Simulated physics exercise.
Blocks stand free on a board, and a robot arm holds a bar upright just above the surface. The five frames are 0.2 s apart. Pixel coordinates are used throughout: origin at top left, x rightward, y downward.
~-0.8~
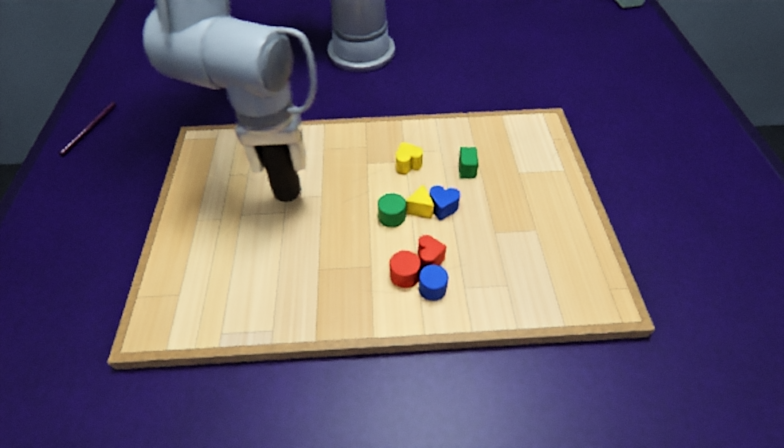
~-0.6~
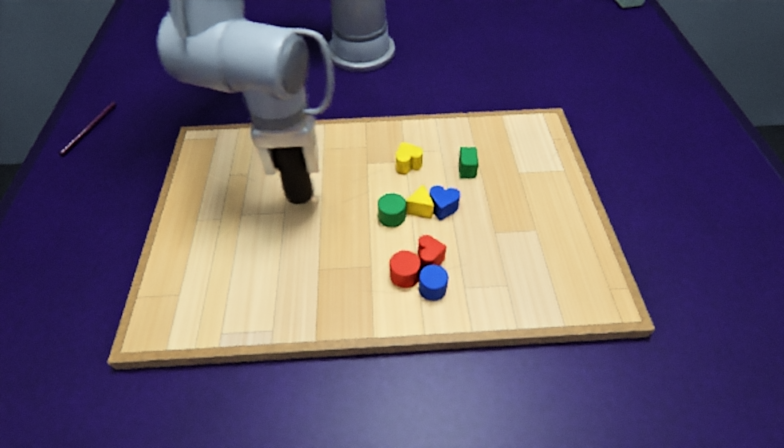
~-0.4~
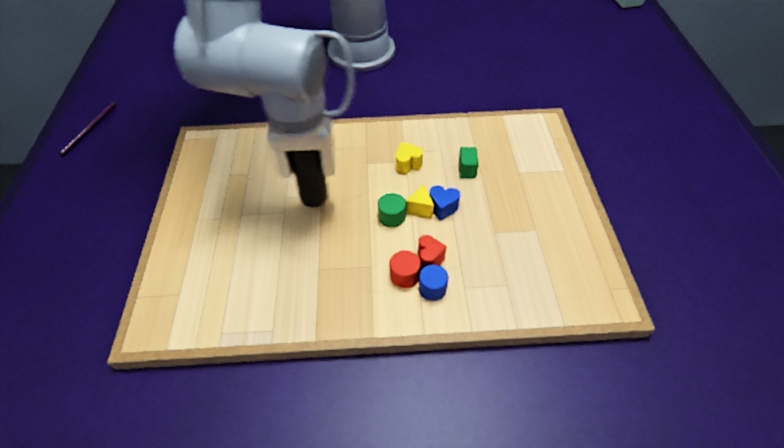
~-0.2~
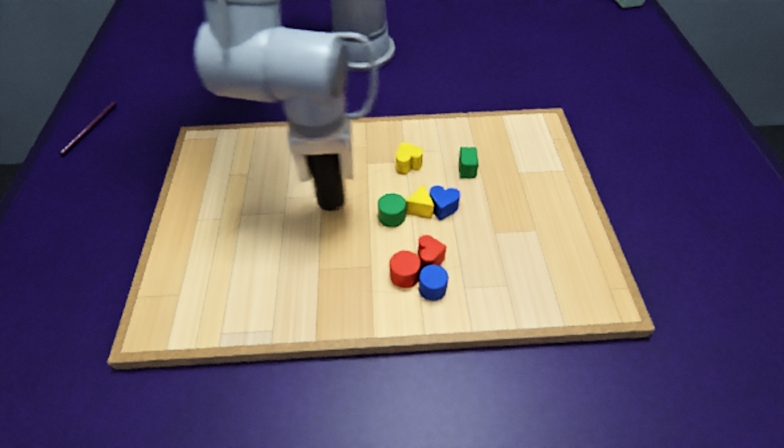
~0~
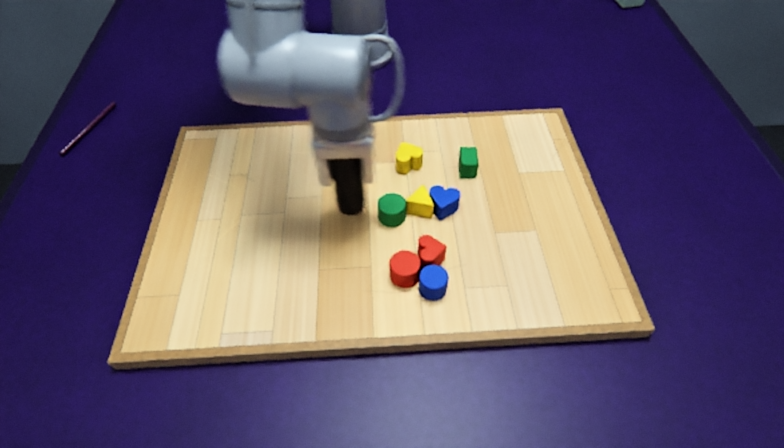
On a wooden board scattered with red, blue, green and yellow blocks, a robot arm moved an upright black bar rightward, bringing it close to the green round block while the blocks stayed still.
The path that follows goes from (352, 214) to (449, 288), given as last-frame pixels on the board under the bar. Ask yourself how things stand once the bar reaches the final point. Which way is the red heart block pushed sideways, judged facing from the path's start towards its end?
Shifts left.
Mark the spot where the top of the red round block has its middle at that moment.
Answer: (409, 279).
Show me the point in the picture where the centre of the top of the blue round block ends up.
I expect it at (451, 304).
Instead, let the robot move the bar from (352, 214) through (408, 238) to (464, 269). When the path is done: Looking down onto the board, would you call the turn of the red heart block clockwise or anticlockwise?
Spin direction: Clockwise.
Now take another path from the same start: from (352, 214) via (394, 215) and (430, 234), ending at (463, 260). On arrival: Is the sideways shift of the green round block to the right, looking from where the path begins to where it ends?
Yes.
What follows on the original path. One third of the way, bar at (383, 227); green round block at (403, 206).
Two thirds of the way, bar at (416, 252); green round block at (403, 206); red round block at (409, 274); red heart block at (443, 249); blue round block at (439, 283).
At the end, bar at (450, 280); green round block at (403, 206); red round block at (409, 279); red heart block at (465, 256), turned 45° anticlockwise; blue round block at (451, 304).
